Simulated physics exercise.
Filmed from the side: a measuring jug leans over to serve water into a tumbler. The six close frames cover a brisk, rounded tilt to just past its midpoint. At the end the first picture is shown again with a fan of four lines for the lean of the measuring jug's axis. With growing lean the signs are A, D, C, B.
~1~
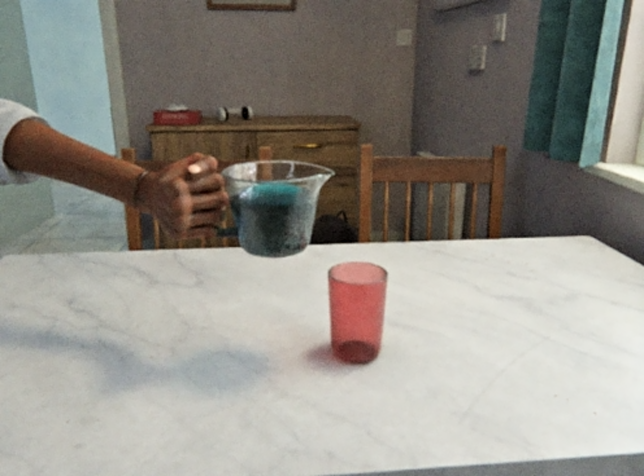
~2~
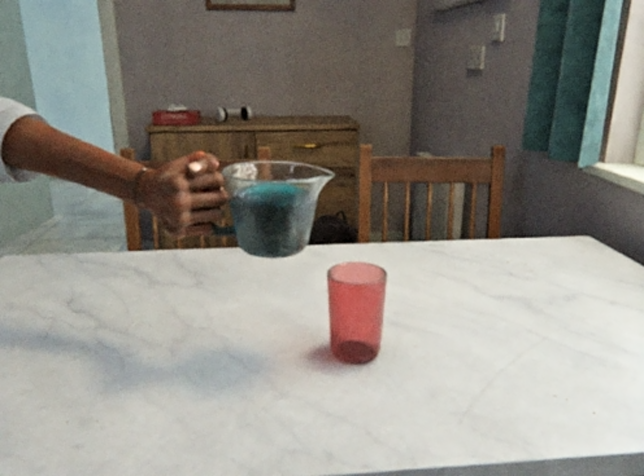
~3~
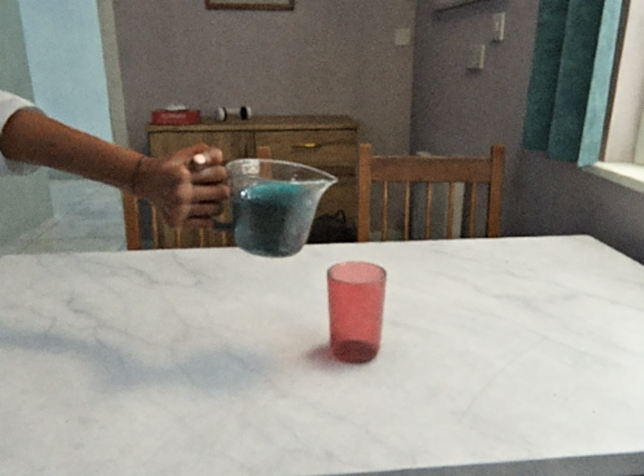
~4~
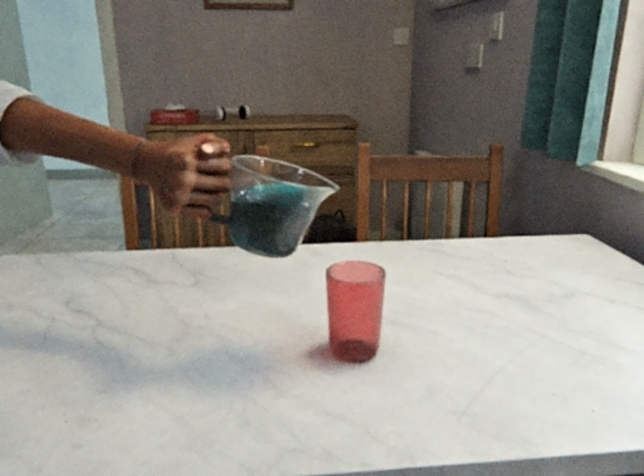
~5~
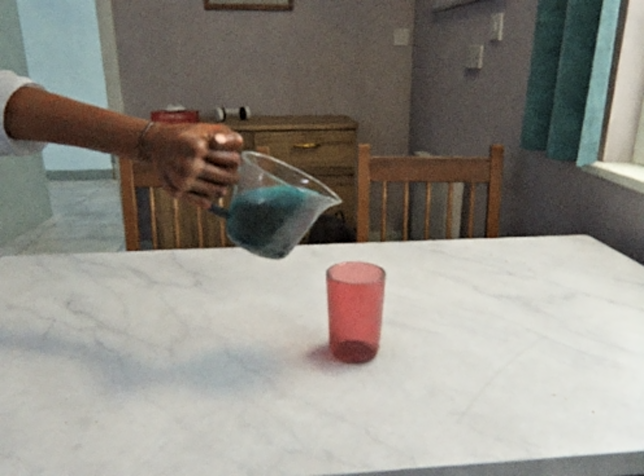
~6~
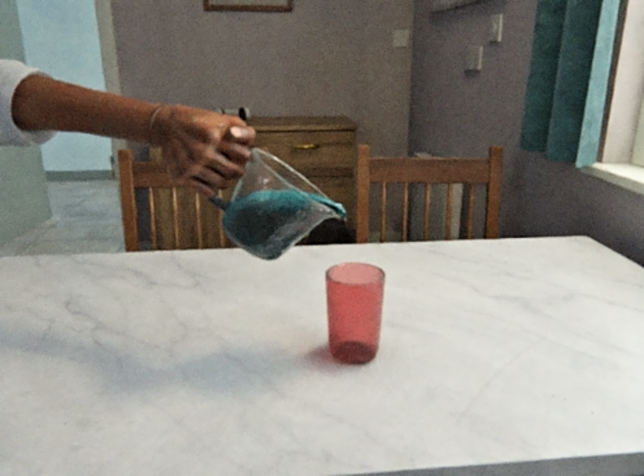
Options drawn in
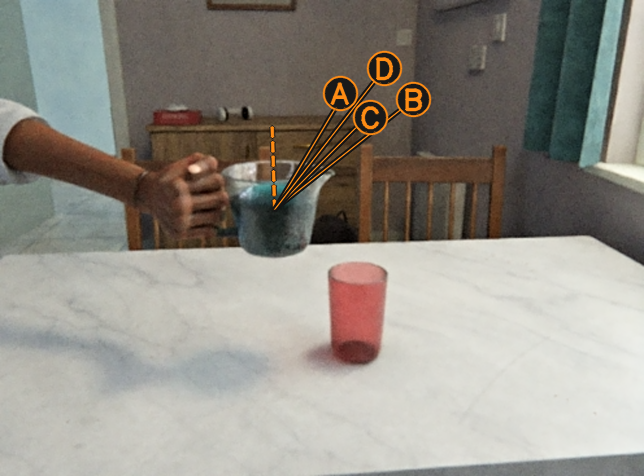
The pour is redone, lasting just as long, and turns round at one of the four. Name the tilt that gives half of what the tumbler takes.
Choose B.
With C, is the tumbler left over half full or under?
Under.
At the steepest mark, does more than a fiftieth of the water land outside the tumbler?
No, it does not.
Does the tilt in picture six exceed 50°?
No, it does not.
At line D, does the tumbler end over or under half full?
Under.
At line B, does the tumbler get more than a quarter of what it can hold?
Yes.
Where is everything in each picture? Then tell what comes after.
The first frame shows upright, lip at (333, 172); rim of the tumbler round (358, 272); nothing has left yet.
The second frame shows upright, lip at (333, 174); nothing has left yet.
The third frame shows tipped about 7°, lip at (336, 179); nothing has left yet.
The fourth frame shows tipped about 16°, lip at (338, 188); nothing has left yet.
The fifth frame shows tipped about 26°, lip at (340, 200); nothing has left yet.
The sixth frame shows tipped about 37°, lip at (340, 214); water is over the lip, down to (344, 217).
In orange, A at (334, 109); B at (400, 109); C at (356, 127); D at (374, 81).
With A, the tumbler ends with about 9 % of what it can hold.
With B, the tumbler ends with about 50 % of what it can hold.
With C, the tumbler ends with about 33 % of what it can hold.
With D, the tumbler ends with about 19 % of what it can hold.
